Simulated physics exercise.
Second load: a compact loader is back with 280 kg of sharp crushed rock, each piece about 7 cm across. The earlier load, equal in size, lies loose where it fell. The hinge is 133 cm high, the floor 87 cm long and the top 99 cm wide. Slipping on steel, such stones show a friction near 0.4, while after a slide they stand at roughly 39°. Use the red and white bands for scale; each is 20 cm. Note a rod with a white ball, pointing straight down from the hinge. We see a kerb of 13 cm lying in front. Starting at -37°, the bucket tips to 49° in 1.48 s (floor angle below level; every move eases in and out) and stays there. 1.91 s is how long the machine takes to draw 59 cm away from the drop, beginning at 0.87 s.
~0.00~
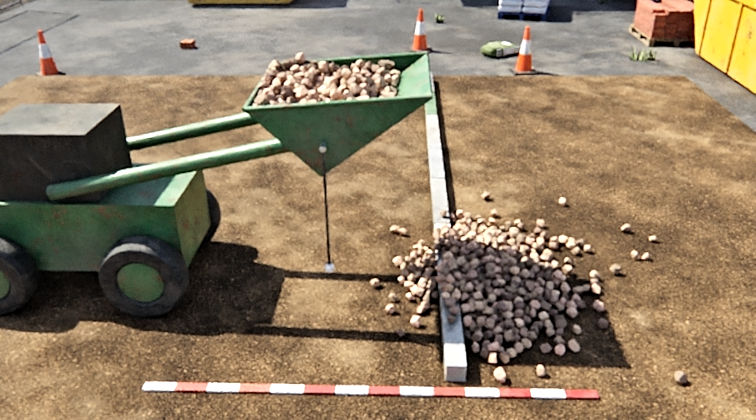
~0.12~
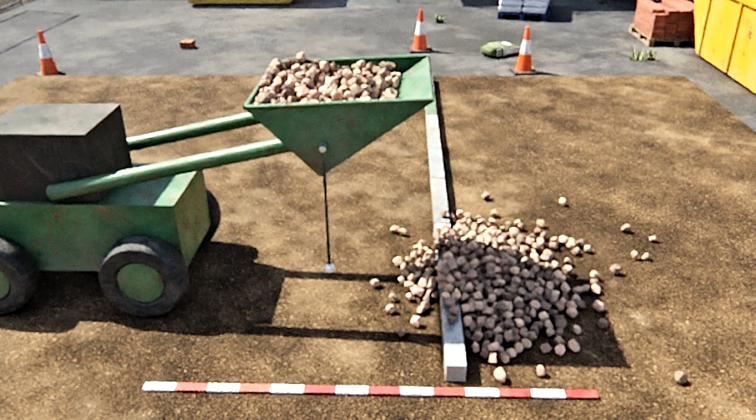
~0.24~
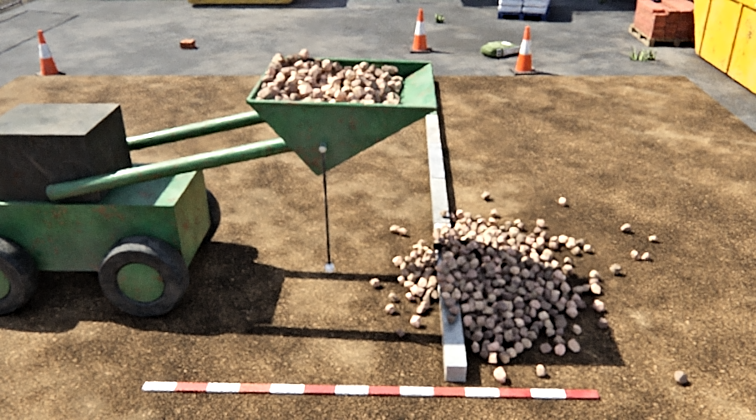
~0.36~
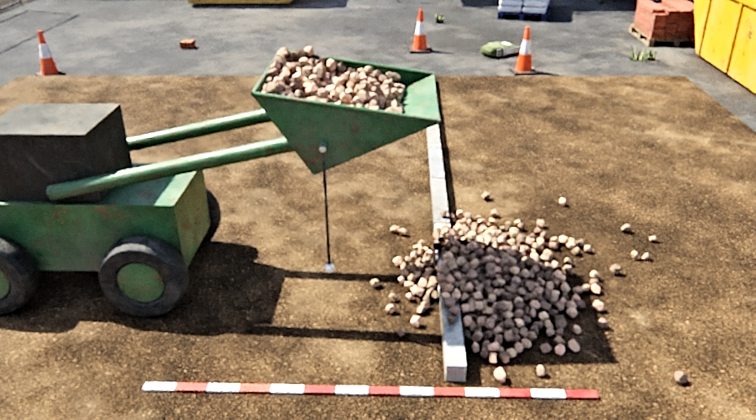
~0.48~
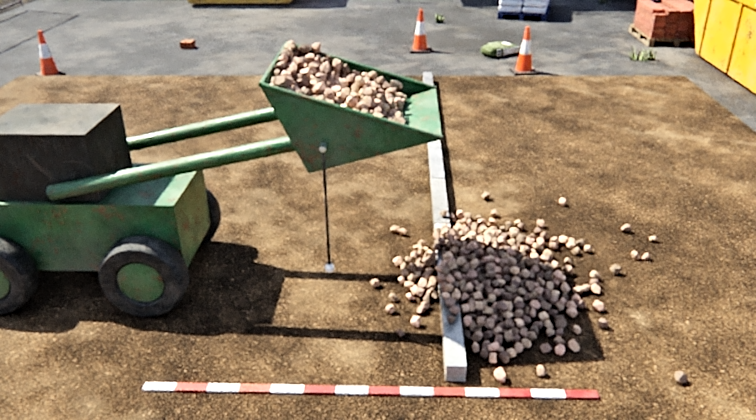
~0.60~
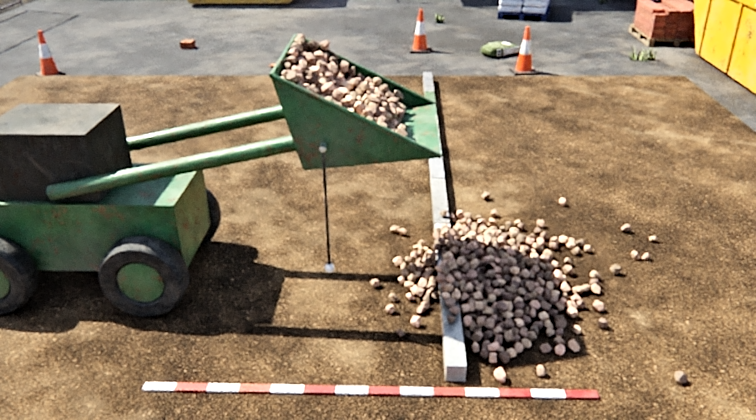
On a patch of brown dirt beside grey paving, a green loader holds a bucket heaped with pale stones above a long kerb, near a loose pile of similar stones. The bucket rotates clockwise, its rear rising and its right lip dipping, while the stones inside tilt along with it.
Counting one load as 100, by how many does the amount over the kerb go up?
By about 2 out of 100.
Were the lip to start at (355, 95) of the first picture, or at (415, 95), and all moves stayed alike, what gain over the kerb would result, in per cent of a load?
First place about 0 %, second about 0 %.
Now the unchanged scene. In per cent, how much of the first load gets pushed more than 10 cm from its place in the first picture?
I'd put it at about 0 per cent.
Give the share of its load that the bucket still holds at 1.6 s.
That works out to about 10 %.
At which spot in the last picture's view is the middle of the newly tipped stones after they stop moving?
Around (401, 268).
After 1.1 s the floor is at 36°; in per cent of one load, 97 in the bucket, 17 on this side of the kerb, 86 over the kerb; the foremost stones are at (623, 254).
After 1.6 s the floor is at 49°; in per cent of one load, 12 in the bucket, 102 on this side of the kerb, 86 over the kerb; the foremost stones are at (623, 254).
After 3.2 s the floor is at 49°; in per cent of one load, 0 in the bucket, 112 on this side of the kerb, 88 over the kerb; the foremost stones are at (623, 254).
After 5.7 s the floor is at 49°; in per cent of one load, 0 in the bucket, 112 on this side of the kerb, 88 over the kerb; the foremost stones are at (623, 254). Net gain over the kerb, 2.
